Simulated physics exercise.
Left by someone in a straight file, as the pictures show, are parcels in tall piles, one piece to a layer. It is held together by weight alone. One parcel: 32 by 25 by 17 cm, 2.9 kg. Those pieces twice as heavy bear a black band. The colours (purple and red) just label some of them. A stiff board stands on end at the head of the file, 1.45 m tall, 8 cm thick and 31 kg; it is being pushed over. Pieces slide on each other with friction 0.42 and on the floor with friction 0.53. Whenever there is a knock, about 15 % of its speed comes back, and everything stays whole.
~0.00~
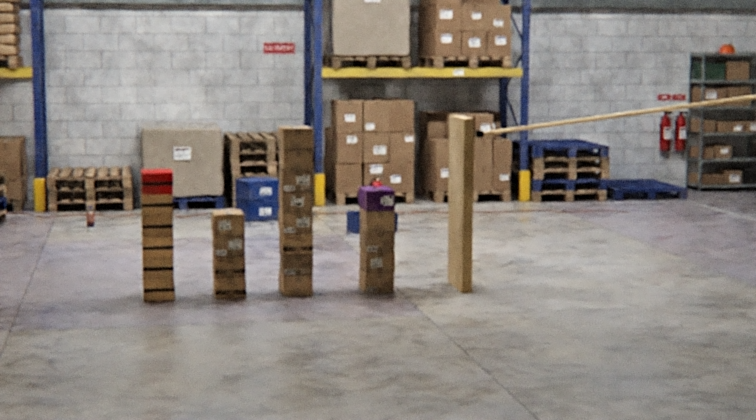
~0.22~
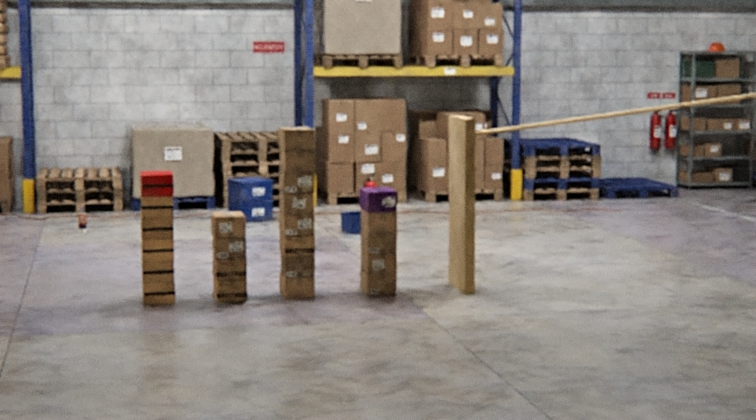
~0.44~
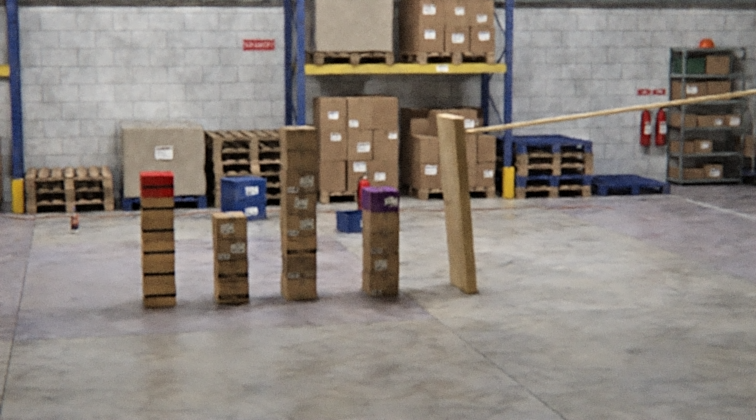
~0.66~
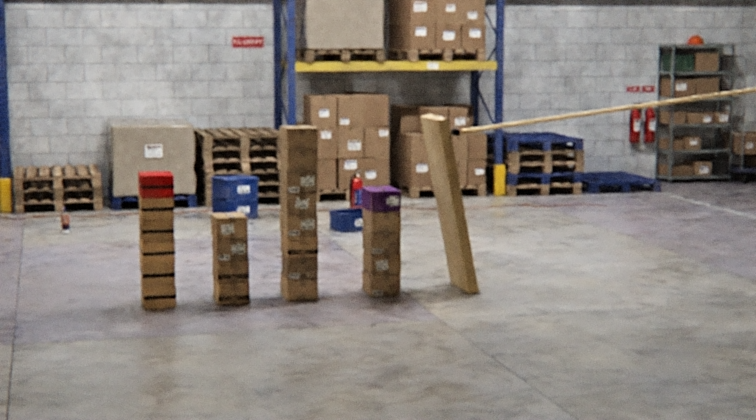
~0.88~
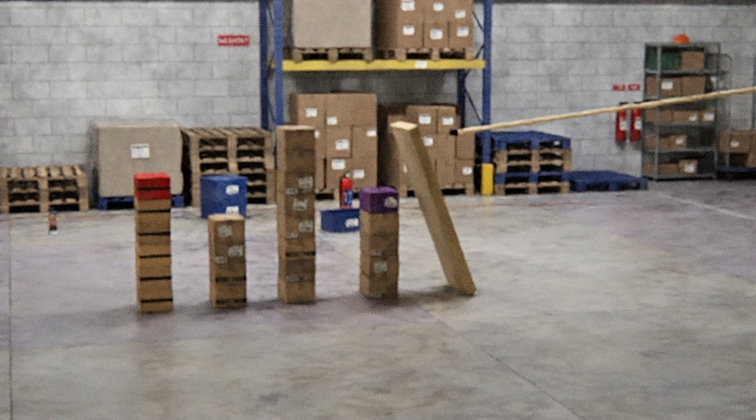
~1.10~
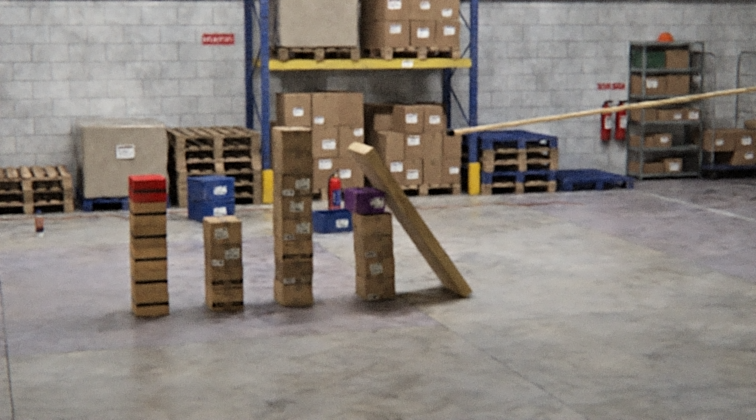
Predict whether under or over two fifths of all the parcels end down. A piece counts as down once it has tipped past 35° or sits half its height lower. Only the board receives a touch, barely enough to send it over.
Over two fifths.
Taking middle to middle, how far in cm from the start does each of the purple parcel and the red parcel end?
Well, the purple finishes 110 cm from where it began, while the red finishes 160 cm from its start.
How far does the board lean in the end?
Around 70 degrees, give or take.
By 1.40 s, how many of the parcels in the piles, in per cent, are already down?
0 %.
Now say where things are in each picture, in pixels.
In the first frame (places mark the middle of the side facing us; the camera moves round a little), pole end (481, 134) 9 cm short, board 0° from upright; purple parcel (381, 201); red parcel (157, 184); the rest undisturbed.
Pole end 9 mm in, board 0° from upright; red parcel (157, 186), in the second frame.
Pole end 11 cm in, board 5° from upright; red parcel (158, 187); the rest undisturbed, in the third frame.
Pole end (457, 133) 16 cm in, stopped, board 11° from upright; red parcel (158, 187); the rest undisturbed, in the fourth frame.
Pole end (455, 133) 16 cm in, stopped, board 21° from upright; red parcel (154, 189); the rest undisturbed, in the fifth frame.
Pole end (453, 133) 16 cm in, stopped, board 35° from upright; purple parcel (371, 203) shifted 9 cm; red parcel (150, 191); 4 disturbed, none down, in the sixth frame.
After 1.40 s, board 53° from upright; none of the 23 parcels down, 13 disturbed; purple parcel leaning 15°, 7 cm lower.
After 1.70 s, board 71° from upright; 5 of the 23 parcels down; purple parcel on its side.
After 2.46 s, board 73° from upright; 13 of the 23 parcels down; purple parcel leaning 42°, 39 cm lower; red parcel leaning 11°.
After 3.30 s, board 72° from upright; 20 of the 23 parcels down; red parcel on its side; purple parcel leaning 41°, 39 cm lower.
At rest (4.7 s), board 72° from upright; 20 of the 23 parcels down; red parcel upside down; purple parcel leaning 41°, 39 cm lower. That is 87 per cent. As the last picture would show them, middles, purple parcel near (255, 256).
